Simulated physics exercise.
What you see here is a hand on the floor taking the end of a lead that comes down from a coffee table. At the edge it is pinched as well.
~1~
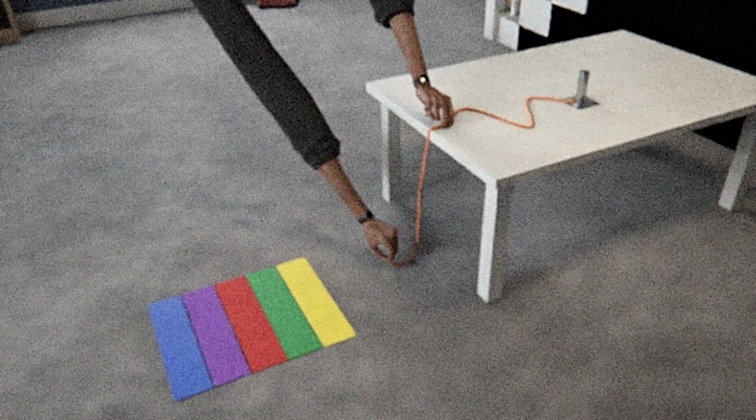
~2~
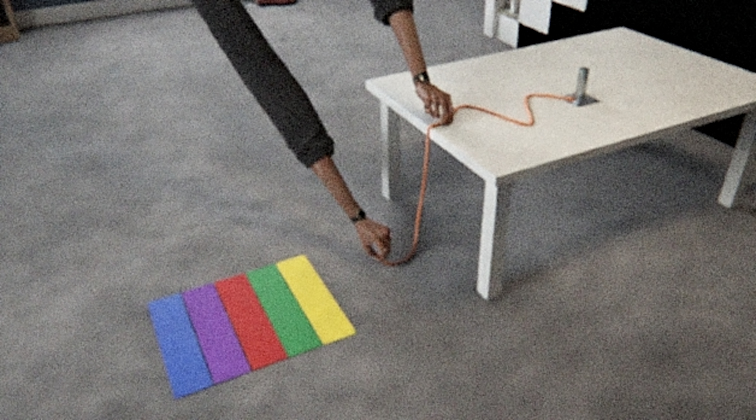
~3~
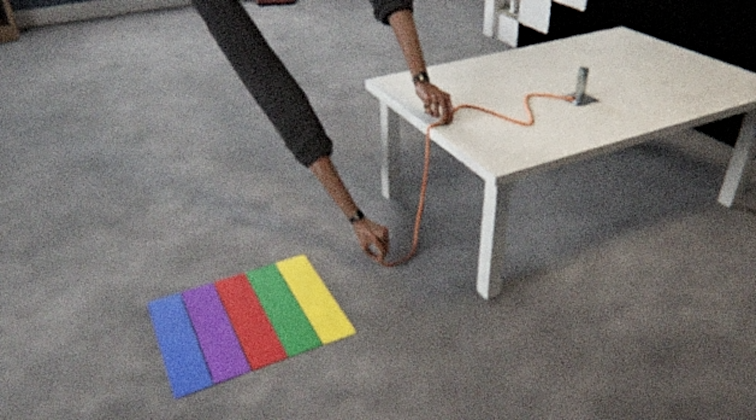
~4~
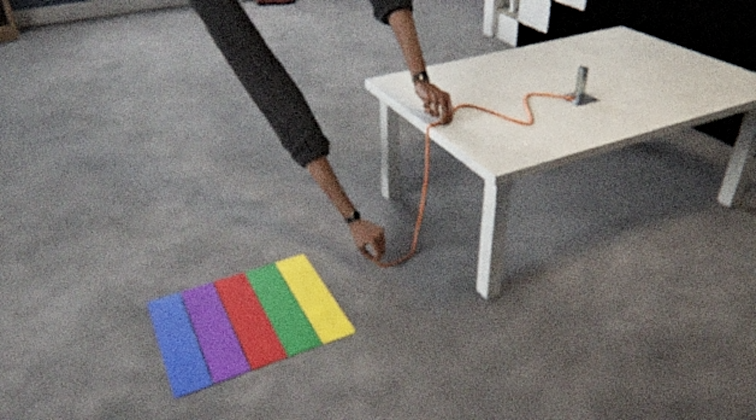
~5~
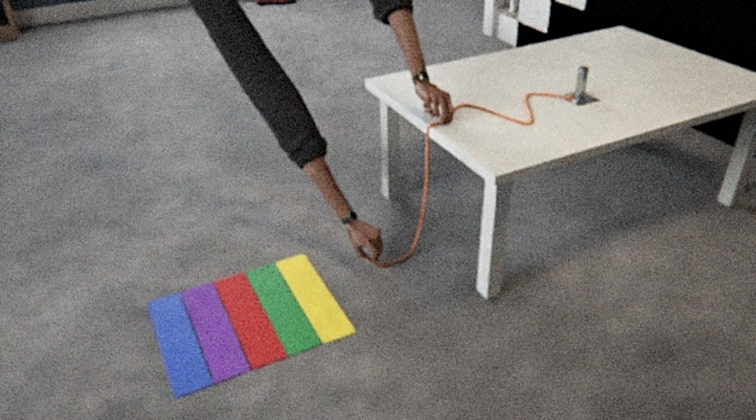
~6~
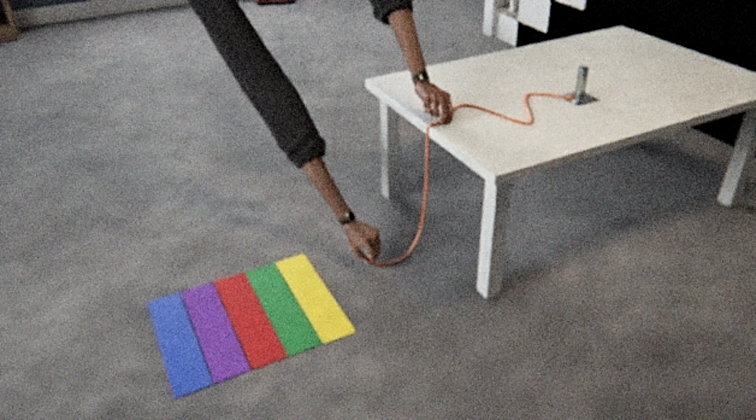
In this clip, one hand pinches an orange cord at the edge of a white table while the other, near the floor, draws the cord's lower end slightly left, toward a mat of coloured stripes.
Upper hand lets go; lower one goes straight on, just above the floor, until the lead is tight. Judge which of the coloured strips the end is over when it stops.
It is over the blue strip.
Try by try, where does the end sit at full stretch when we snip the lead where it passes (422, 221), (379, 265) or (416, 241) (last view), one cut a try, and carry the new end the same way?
Going through them in turn gives (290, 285), (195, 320) and finally (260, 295).
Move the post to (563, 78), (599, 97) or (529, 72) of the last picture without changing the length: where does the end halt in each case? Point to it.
About (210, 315), (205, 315) and (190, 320).
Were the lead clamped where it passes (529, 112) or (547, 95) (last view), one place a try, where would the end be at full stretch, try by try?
I'd put it around (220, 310) the first time and around (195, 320) the second.
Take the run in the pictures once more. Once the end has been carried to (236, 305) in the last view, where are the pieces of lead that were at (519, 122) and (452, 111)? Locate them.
Roughly (465, 125) for one and roughly (419, 182) for the other.
A little later, end near (236, 305); over red.
Next, end near (199, 317); over purple.
When it is tight, end near (178, 324); over blue. The blue one.
